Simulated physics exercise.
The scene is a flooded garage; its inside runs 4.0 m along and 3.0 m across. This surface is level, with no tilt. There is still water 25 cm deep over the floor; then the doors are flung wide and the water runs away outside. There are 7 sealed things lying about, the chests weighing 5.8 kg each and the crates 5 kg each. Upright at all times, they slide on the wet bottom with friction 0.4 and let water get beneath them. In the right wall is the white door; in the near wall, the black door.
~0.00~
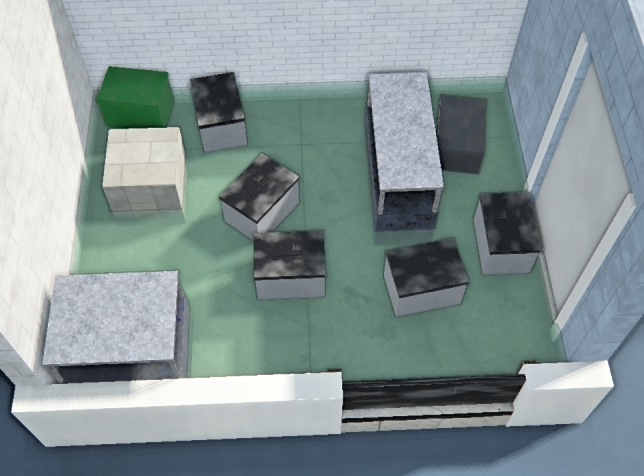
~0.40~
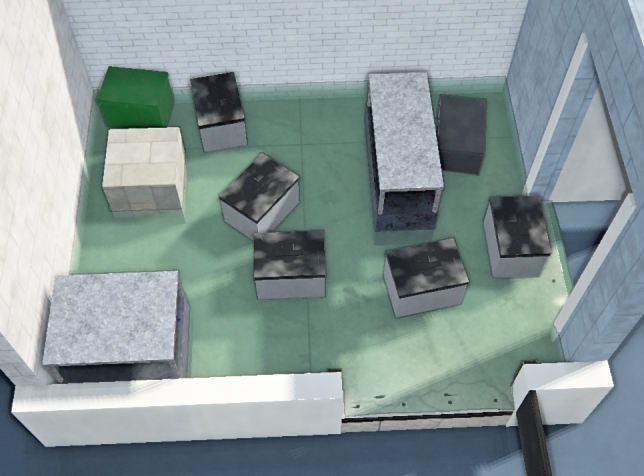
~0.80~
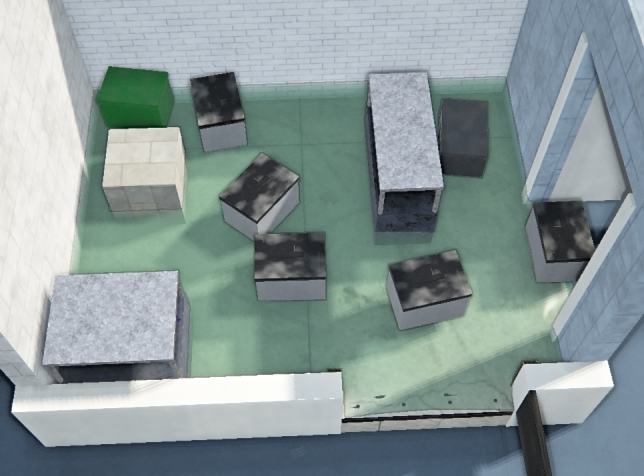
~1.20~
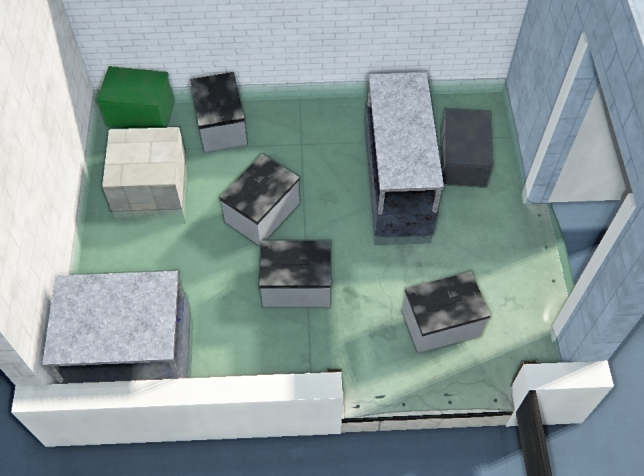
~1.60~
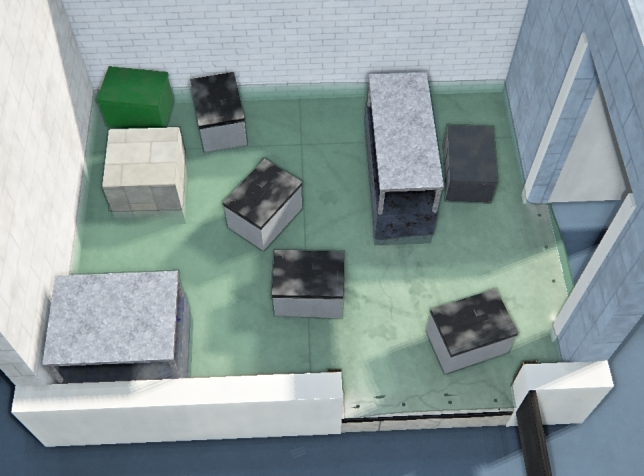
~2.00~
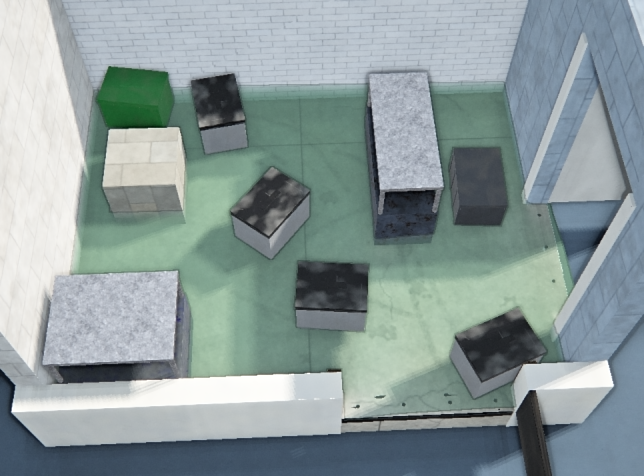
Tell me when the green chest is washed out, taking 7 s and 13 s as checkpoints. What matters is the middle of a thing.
It goes after the second checkpoint or never.
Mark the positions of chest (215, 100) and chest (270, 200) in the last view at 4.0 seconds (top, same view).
First one near (263, 128), second near (367, 283).
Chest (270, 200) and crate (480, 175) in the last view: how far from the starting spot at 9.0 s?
Gone out, washed out.
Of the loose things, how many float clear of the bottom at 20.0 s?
Just then, the number is 1.
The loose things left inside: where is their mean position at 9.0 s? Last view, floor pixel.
That lands at roughly (287, 158).
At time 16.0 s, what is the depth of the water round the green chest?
Roughly 5 cm at that moment.
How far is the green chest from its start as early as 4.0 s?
I'd guess some 30 cm by then.
After 4.0 s the green chest is near (166, 96), 0.3 m from its start, afloat; 4 of 7 are out; 3 afloat.
After 9.0 s the green chest is near (242, 95), 1.0 m from its start, afloat; 5 of 7 are out; 2 afloat.
After 16.0 s the green chest is near (335, 105), 1.8 m from its start, afloat; 5 of 7 are out; 2 afloat.
After 20.0 s the green chest is near (343, 93), 1.9 m from its start, afloat; 6 of 7 are out; 1 afloat.
